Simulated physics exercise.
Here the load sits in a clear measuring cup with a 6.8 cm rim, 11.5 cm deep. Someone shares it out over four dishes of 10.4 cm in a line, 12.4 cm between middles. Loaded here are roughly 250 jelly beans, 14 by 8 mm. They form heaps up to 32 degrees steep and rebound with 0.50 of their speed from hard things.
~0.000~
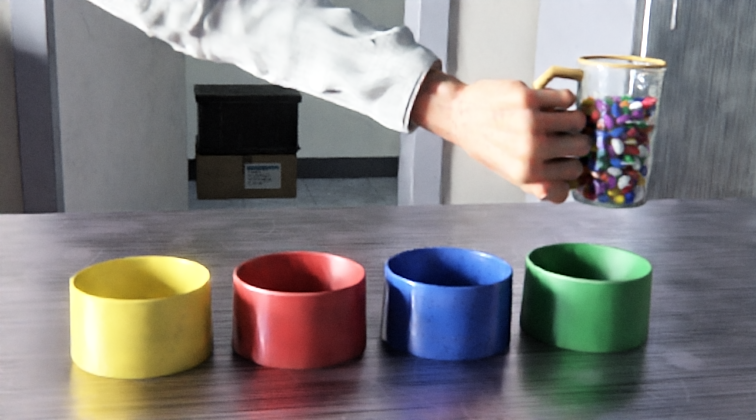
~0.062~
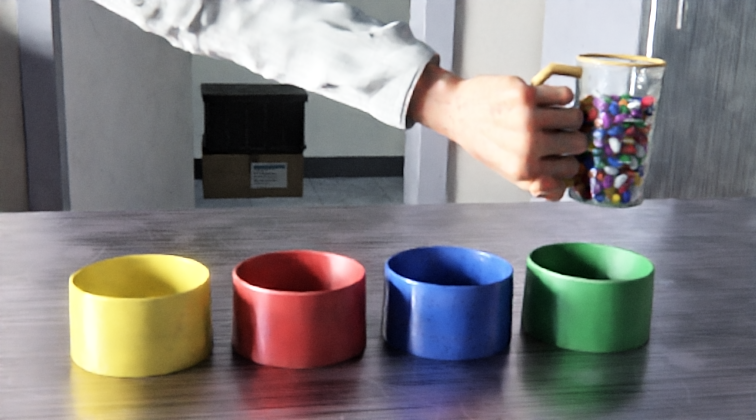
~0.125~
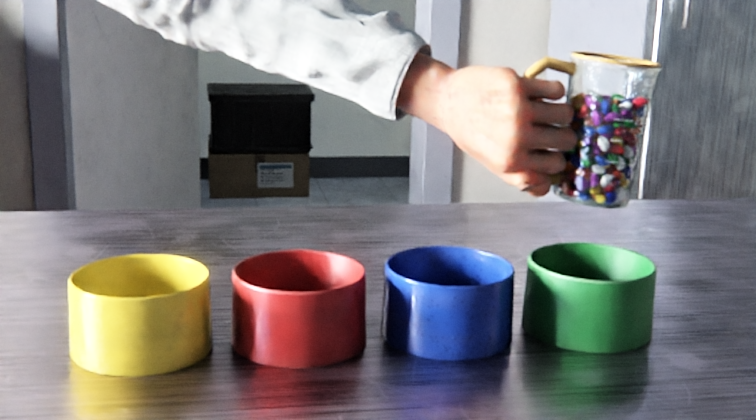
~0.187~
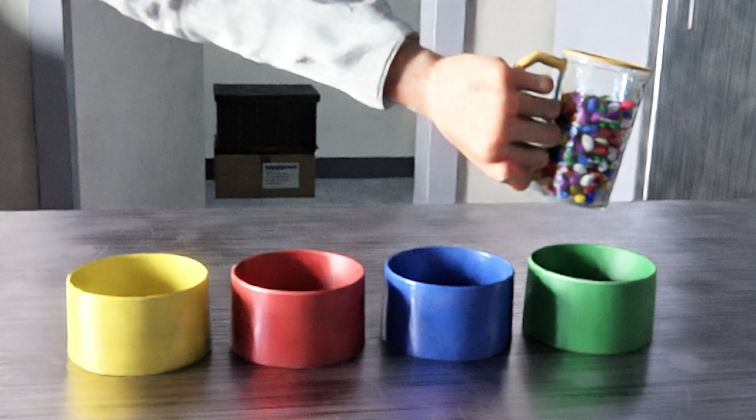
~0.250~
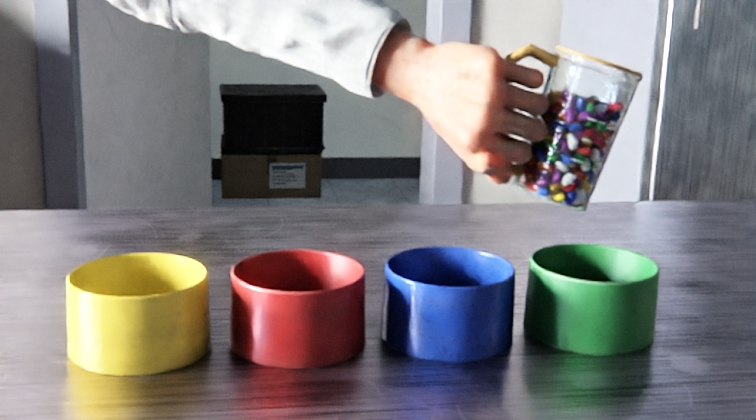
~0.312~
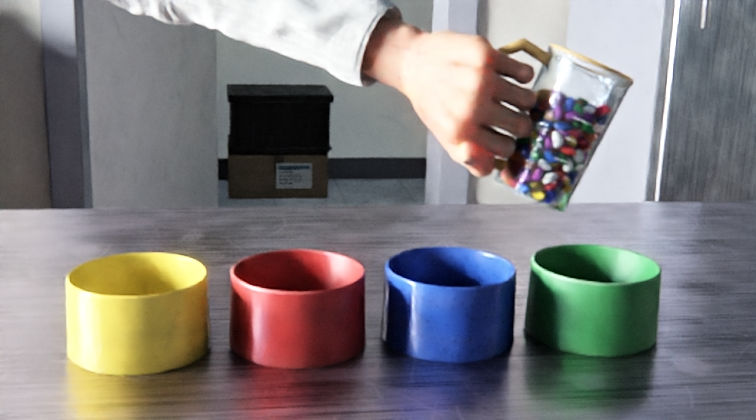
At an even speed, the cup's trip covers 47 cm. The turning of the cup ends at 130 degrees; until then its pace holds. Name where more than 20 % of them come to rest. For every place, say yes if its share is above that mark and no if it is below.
Red: Yes, blue: No, green: No, yellow: No, counter: No.
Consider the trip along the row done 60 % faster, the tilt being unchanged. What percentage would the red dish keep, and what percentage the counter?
Shares: Red 0, counter 0.
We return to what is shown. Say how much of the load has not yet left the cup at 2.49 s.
Roughly 0 %.
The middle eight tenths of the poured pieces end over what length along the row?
The stretch is around 7 cm long.
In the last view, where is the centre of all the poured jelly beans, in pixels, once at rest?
Somewhere near (297, 316) in the last picture.
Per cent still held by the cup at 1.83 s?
That would be some 0 per cent.
After 1.22 s, tilt 101 degrees; cup holds 95 %.
Then, at 1.83 s, tilt 130 degrees; cup holds 0 %, red 95 %, blue 5 %.
After 2.49 s, tilt 130 degrees; cup holds 0 %, red 95 %, blue 5 %.
By 2.8 s all is still; red 95 %, blue 5 %, green 0 %, yellow 0 %, counter 5 %.
